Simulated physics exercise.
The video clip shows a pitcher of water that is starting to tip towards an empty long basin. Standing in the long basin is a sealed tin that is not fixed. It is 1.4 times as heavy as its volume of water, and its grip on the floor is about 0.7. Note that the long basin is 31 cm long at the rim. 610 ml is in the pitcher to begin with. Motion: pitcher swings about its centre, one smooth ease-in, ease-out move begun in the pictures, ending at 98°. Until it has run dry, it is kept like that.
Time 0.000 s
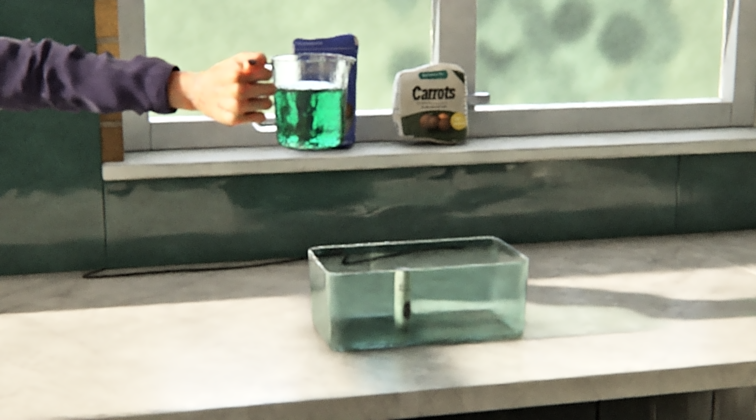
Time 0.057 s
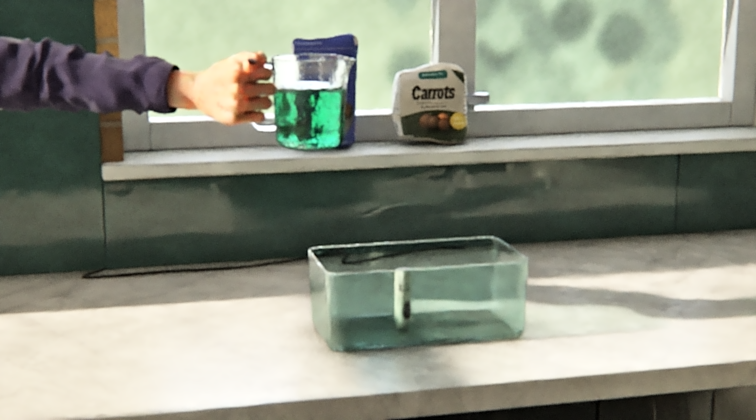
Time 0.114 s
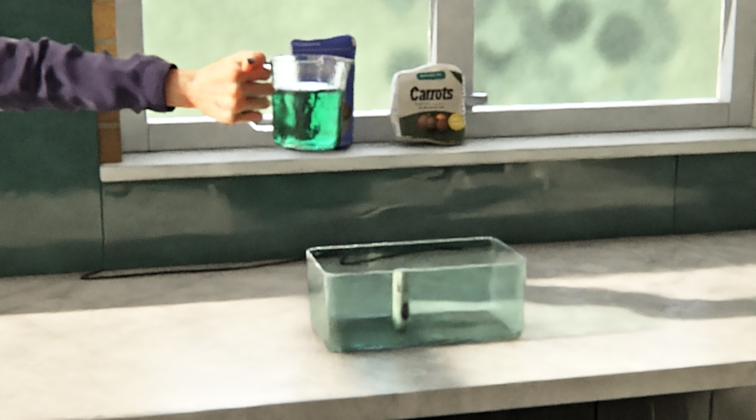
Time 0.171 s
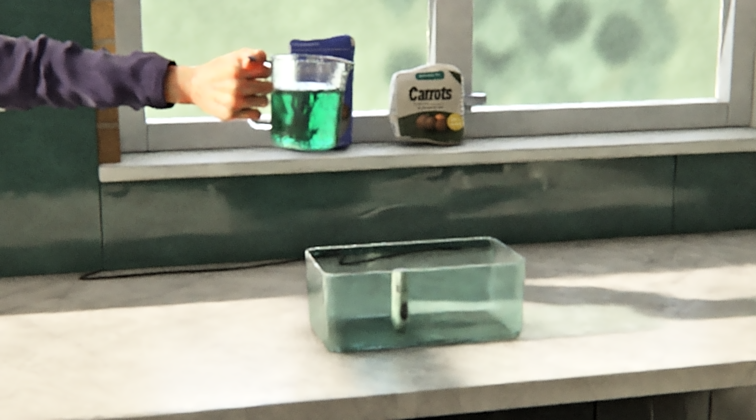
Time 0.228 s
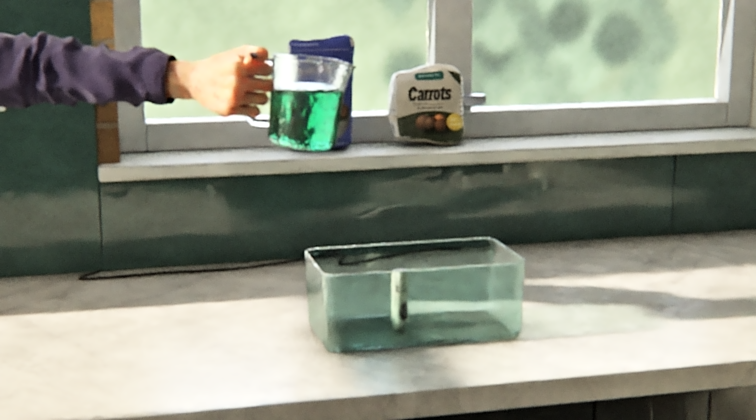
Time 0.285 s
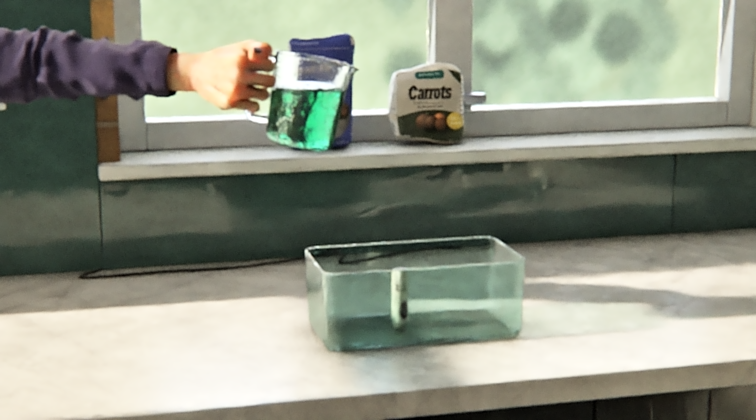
On a counter by a window, a hand held a clear pitcher of green liquid above and left of an empty glass basin, keeping it nearly upright before tilting it slightly to the right.
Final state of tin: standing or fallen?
I'd say it will ride it out.
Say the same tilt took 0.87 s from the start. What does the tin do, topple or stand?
Result: Tin upright.
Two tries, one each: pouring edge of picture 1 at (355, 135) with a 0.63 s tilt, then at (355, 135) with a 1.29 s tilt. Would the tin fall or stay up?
First it falls; then it topples.
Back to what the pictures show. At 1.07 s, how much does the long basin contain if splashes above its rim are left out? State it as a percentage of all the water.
Near 24 per cent of the total.
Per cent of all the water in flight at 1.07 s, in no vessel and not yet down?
Around 32 percent of it is airborne.
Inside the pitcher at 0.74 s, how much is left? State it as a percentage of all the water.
About 94 per cent.
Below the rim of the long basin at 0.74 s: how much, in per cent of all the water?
Fraction in basin: Approx. 0%.
Then, 0.74 s in, the tilt is 60° and 94 per cent is still to pour; the tin stands where it began.
Then, 1.07 s in, the tilt is 91° and 43 per cent is still to pour; the tin stands where it began.
Then, 1.41 s in, the tilt is 98° and 7 per cent is still to pour; the tin stands where it began.
Then, 1.79 s in, the tilt is 98° and 0 per cent is still to pour; the tin stands where it began.
Finally, the tin stands where it began.
